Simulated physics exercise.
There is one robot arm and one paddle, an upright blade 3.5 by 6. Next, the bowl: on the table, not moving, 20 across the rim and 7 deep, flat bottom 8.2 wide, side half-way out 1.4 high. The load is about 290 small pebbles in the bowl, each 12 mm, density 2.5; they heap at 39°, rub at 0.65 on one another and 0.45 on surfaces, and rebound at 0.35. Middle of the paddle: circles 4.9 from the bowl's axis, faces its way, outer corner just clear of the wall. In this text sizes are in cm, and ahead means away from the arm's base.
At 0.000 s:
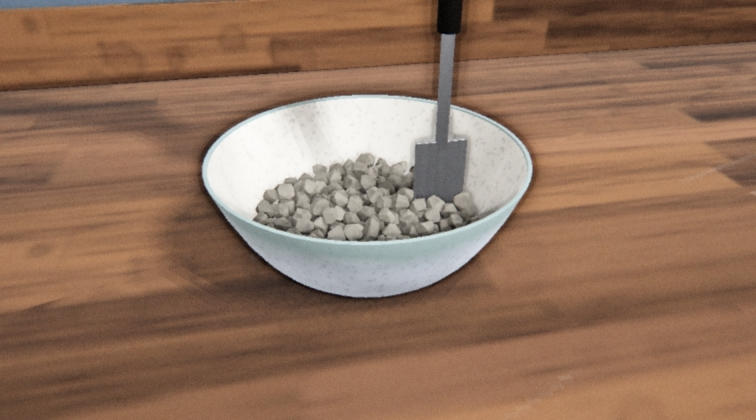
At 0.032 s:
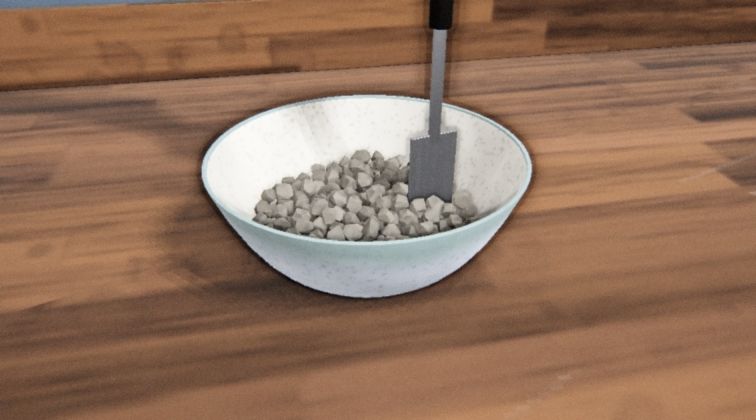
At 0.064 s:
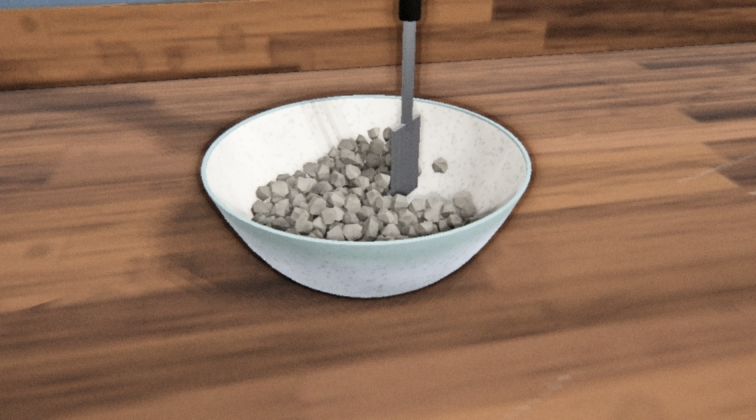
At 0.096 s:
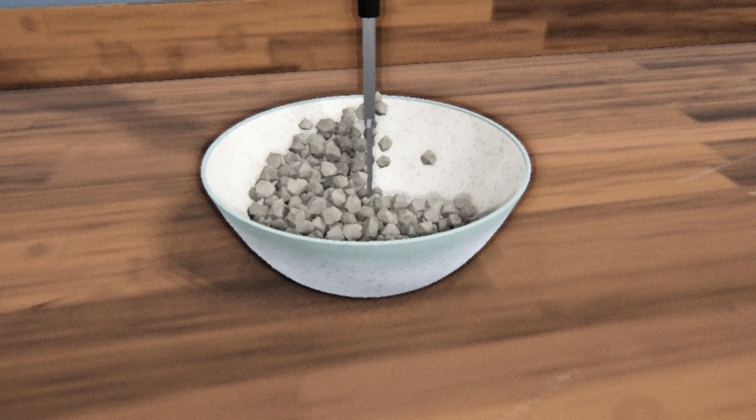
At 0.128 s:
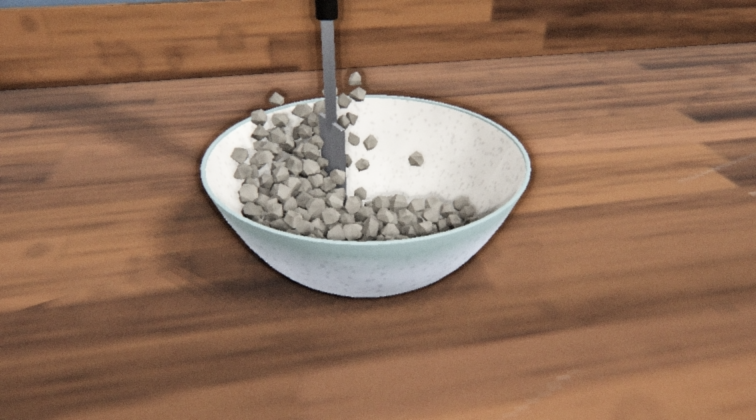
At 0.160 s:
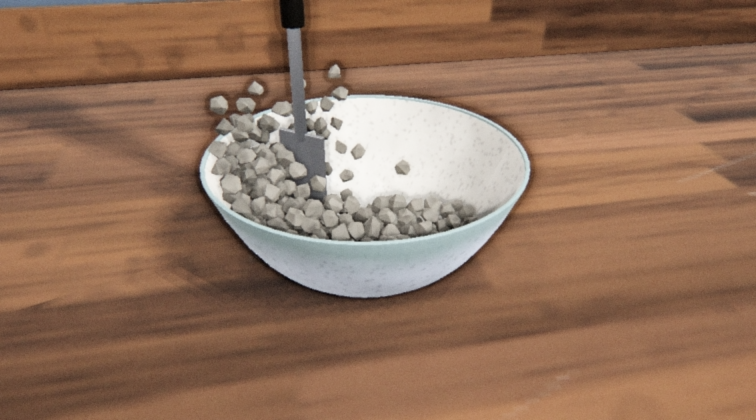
The video shows an upright gray paddle sweeping from right to left through small gray pebbles in a white bowl on a wooden table, turning as it moves, while pebbles pile up at the left and some fly above the rim.
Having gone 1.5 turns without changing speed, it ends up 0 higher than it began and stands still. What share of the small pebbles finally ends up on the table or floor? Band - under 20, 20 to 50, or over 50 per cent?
Band: 20 to 50 per cent.
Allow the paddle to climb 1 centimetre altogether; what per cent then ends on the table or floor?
Estimate: Close to 25 %.
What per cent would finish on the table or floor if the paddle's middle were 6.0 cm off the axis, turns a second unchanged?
In that case some 30 per cent.
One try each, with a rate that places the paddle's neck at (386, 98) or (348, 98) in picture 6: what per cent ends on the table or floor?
Near 5 in a hundred for the first and near 15 in a hundred for the second.
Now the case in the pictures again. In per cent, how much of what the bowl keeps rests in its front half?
Near 60 per cent of what stays in the bowl.
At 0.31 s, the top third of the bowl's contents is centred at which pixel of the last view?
Somewhere around (466, 210) in the last view.
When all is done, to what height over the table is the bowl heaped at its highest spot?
Roughly 5.5 centimetres.
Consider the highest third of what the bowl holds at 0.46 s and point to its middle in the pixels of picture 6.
Near (371, 129).
After 0.31 s, 293° round, highest piece 13 above the table; 239 in the bowl, 8 on the table or floor, 45 in flight or on the tool.
After 0.46 s, 84° round, highest piece 9 above the table; 209 in the bowl, 67 on the table or floor, 16 in flight or on the tool.
After 0.74 s, 180° round, highest piece 6 above the table; 197 in the bowl, 95 on the table or floor.
After 1.44 s, 180° round, highest piece 5 above the table; 197 in the bowl, 95 on the table or floor.
At rest, 197 in the bowl, 95 on the table or floor. That is 33 % on the table or floor.
